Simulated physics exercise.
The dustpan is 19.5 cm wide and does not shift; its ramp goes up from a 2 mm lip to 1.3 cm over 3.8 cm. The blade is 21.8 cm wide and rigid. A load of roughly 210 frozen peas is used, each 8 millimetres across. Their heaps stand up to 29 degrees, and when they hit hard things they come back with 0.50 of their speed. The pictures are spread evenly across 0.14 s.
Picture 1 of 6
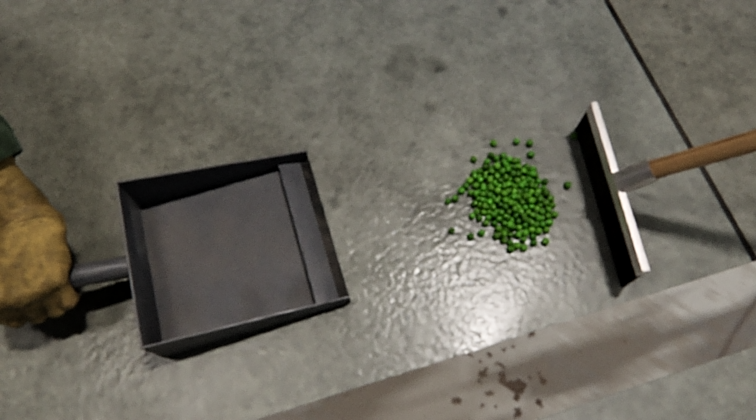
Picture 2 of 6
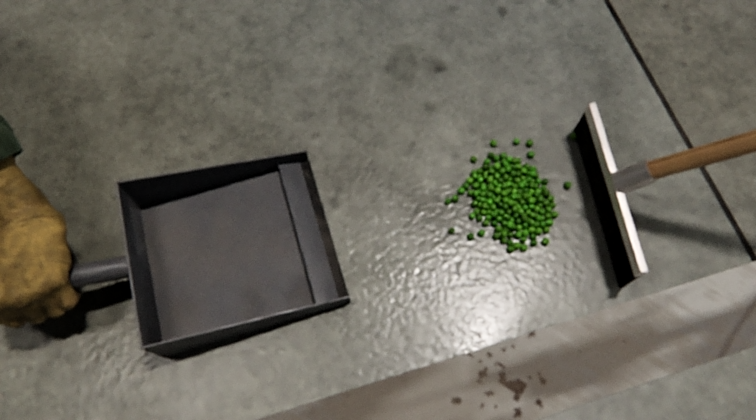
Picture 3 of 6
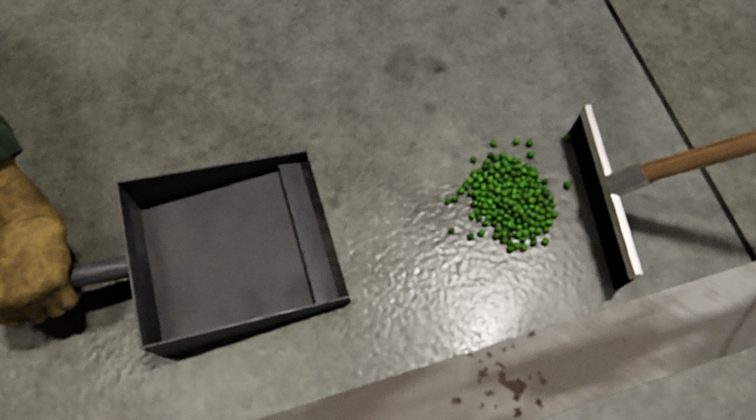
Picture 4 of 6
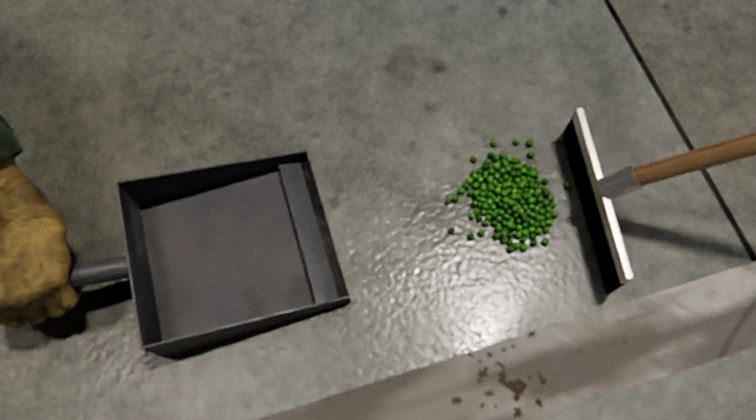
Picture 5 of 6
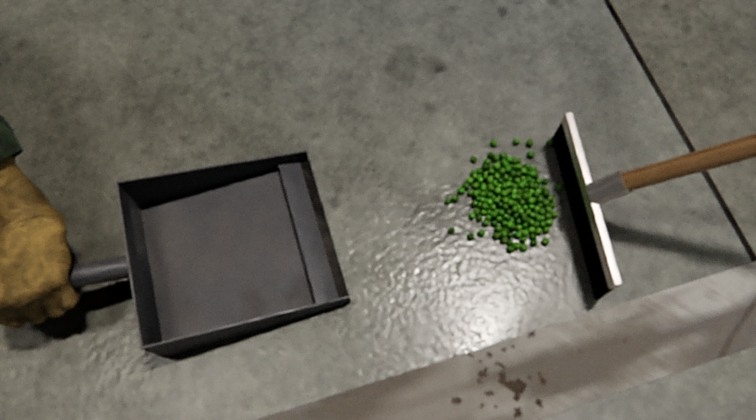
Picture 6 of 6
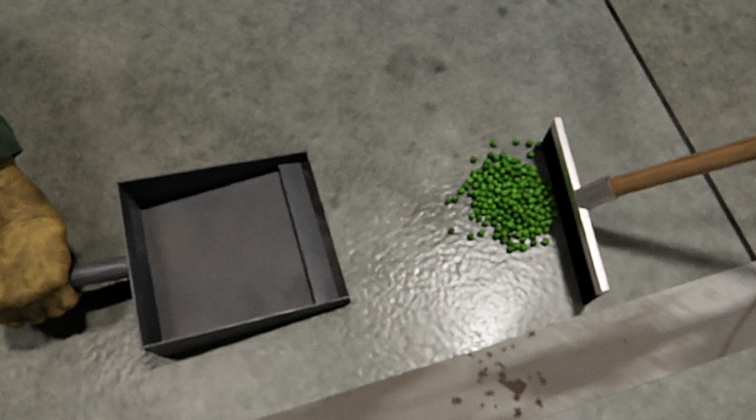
In the video, a gloved hand holds a dark dustpan still at the left while a wooden-handled blade at the right slides slowly leftward across the gray floor, reaching the edge of a green pea pile that stays almost unmoved.
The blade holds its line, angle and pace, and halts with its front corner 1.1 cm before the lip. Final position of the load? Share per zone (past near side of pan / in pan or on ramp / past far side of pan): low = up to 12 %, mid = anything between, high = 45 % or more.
Near side - mid, pan - low, far side - low.
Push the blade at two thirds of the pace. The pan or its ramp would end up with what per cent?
Near 5 %.
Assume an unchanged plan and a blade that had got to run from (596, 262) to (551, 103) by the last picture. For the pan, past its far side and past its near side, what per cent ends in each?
Pan 20 % / far 35 % / near 10 %.
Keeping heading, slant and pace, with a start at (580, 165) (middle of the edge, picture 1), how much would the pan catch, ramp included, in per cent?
20 %.
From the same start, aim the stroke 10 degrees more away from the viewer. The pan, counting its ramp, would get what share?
The pan, ramp included, would get around 20 per cent.
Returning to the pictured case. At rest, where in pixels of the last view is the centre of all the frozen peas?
Est. centre at rest: (345, 241) px.
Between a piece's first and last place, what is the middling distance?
Near 22 cm.
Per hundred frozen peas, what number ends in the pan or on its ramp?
About 5 per cent.
Then, 0.23 s after the last picture, middle of the blade 16 cm from the lip; 0 % over the lip, far side 0 %, near side 10 %.
Then, 0.38 s after the last picture, middle of the blade 7 cm from the lip; 0 % over the lip, far side 0 %, near side 15 %.
Then, 0.66 s after the last picture, middle of the blade 3 cm from the lip; 10 % over the lip, far side 5 %, near side 15 %.
In the end, near side 15 %, pan 5 %, far side 5 %, in front of the lip or behind the blade 70 %.
